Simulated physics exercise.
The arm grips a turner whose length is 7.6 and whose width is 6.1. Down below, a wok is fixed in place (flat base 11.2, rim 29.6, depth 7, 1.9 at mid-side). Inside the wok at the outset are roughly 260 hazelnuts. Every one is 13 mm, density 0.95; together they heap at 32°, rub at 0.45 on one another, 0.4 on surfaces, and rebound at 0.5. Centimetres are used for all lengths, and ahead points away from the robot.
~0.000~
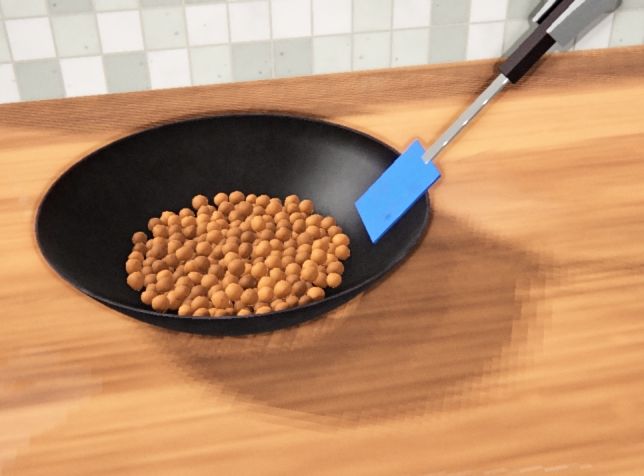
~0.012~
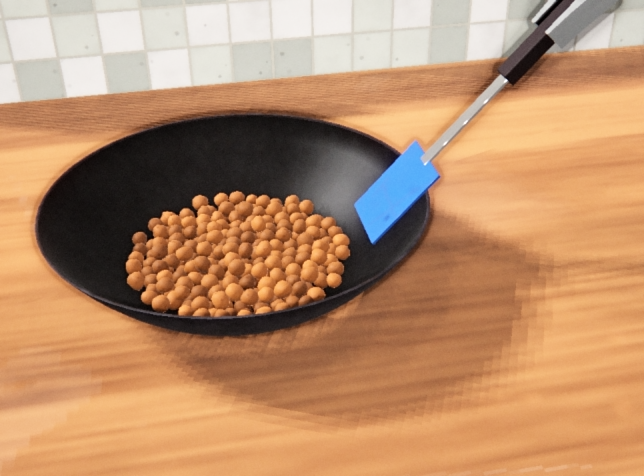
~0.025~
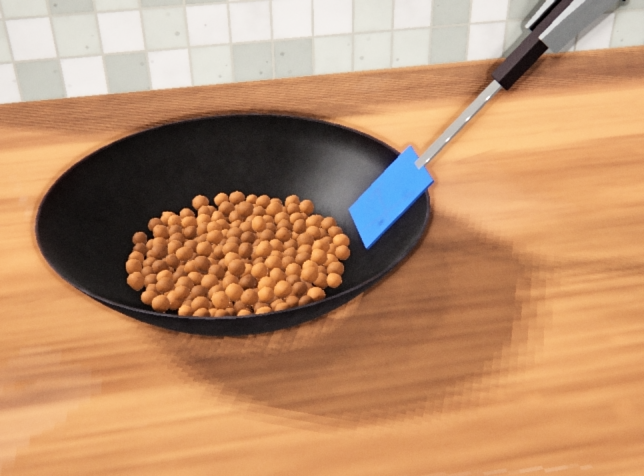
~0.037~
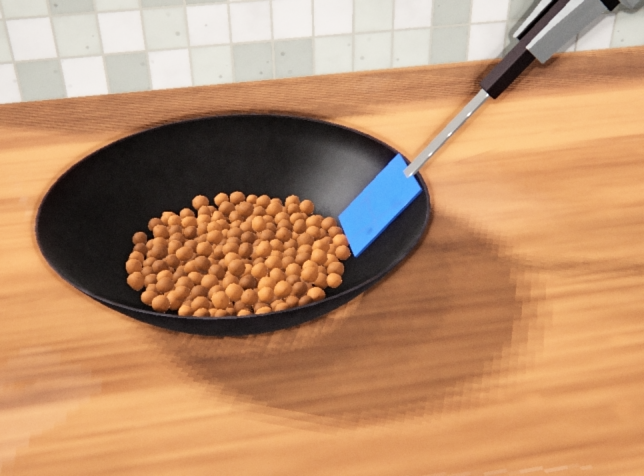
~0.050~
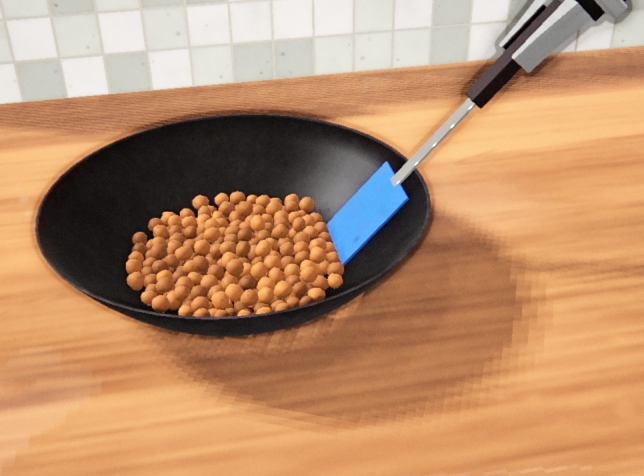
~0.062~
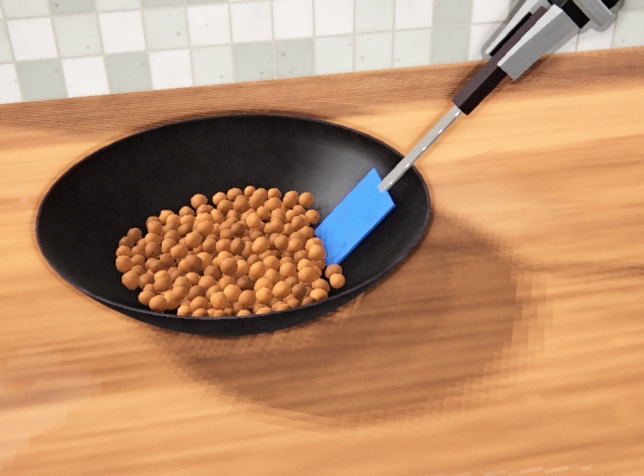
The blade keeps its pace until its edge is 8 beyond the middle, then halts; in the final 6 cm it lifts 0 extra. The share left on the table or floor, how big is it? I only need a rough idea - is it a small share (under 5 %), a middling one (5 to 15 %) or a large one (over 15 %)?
A small one, under 5 %.
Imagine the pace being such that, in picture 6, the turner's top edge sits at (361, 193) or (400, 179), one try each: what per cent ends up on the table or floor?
Roughly 15 per cent, then roughly 0 per cent.
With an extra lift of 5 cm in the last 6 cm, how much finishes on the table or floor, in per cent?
Some 5 in a hundred.
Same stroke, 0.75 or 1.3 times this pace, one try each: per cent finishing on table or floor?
Near 0 and near 5 percent respectively.
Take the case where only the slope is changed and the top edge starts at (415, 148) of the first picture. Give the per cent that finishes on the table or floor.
Spill: Approx. 0 per cent.
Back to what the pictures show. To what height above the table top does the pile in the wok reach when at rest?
Roughly 6.5 centimetres.
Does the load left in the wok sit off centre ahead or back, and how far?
Some 4.5 cm ahead of the centre.
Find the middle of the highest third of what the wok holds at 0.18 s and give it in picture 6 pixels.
Around (154, 241).
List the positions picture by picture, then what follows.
Turner top edge at (429, 157), sloping 47°; upper third of the load around (246, 247), from x 135 to 340, top at y 200; 256 in the wok, in the first frame.
Turner top edge at (428, 158), sloping 47°; upper third of the load around (246, 247), from x 135 to 345, top at y 200, in the second frame.
Turner top edge at (422, 163), sloping 47°; upper third of the load around (246, 247), from x 135 to 345, top at y 200, in the third frame.
Turner top edge at (410, 171), sloping 47°; upper third of the load around (246, 247), from x 135 to 345, top at y 200, in the fourth frame.
Turner top edge at (397, 180), sloping 47°; upper third of the load around (247, 246), from x 135 to 335, top at y 200, in the fifth frame.
Turner top edge at (384, 186), sloping 47°; upper third of the load around (242, 241), from x 125 to 335, top at y 190; 256 in the wok, in the sixth frame.
After 0.12 s, sloping 47°, highest piece 6 above the table; 256 in the wok.
After 0.18 s, sloping 47°, highest piece 6 above the table; 256 in the wok.
After 0.41 s, sloping 47°, highest piece 7 above the table; 255 in the wok, 1 on the table or floor.
After 1.46 s, sloping 47°, highest piece 6 above the table; 255 in the wok, 1 on the table or floor.
At rest, 255 in the wok, 1 on the table or floor. That is 0 % on the table or floor.
